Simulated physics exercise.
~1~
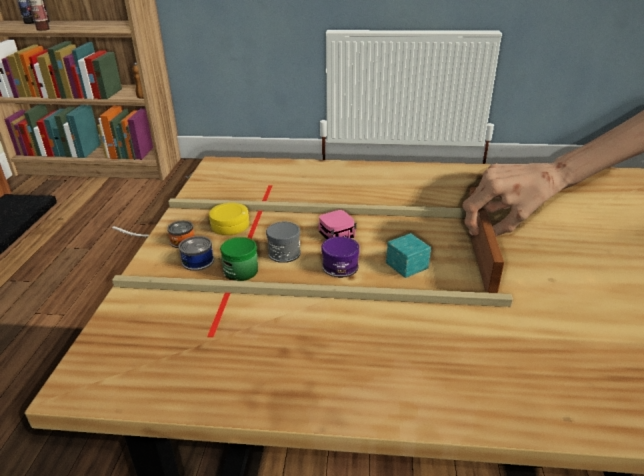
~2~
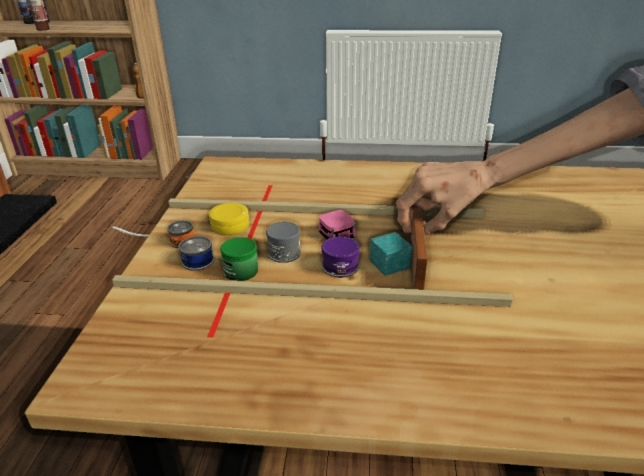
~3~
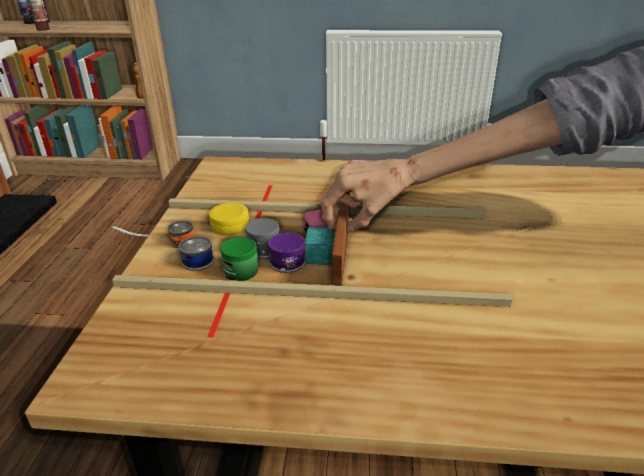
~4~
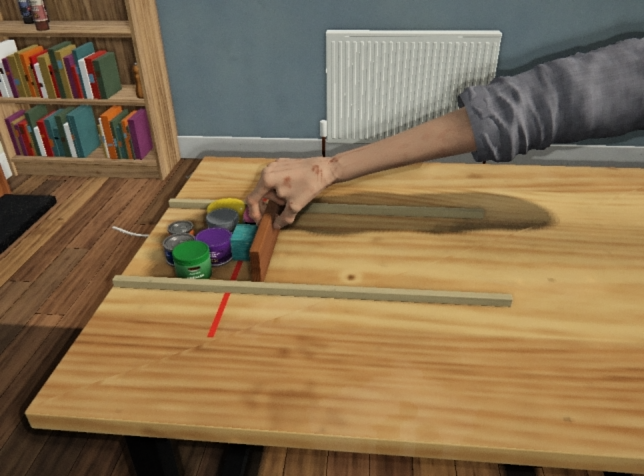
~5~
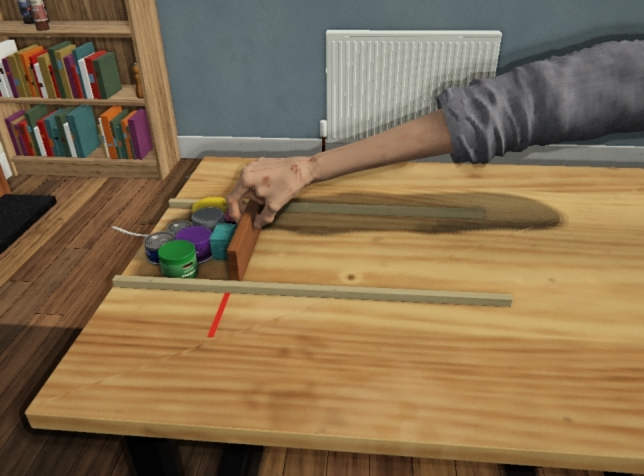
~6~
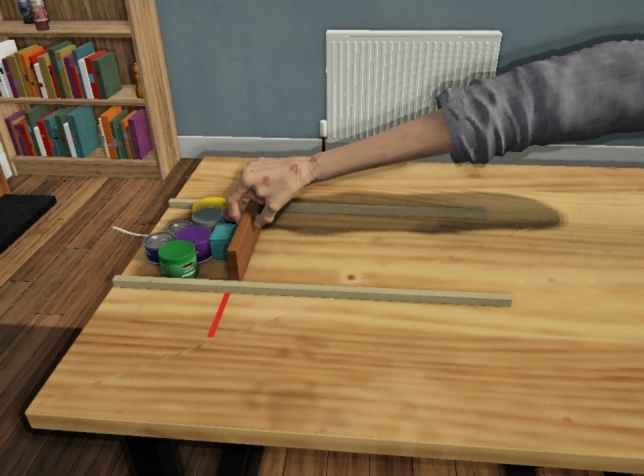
A hand sliding an upright wooden board leftward along a table, bunching colourful tins and a turquoise block together past red tape.
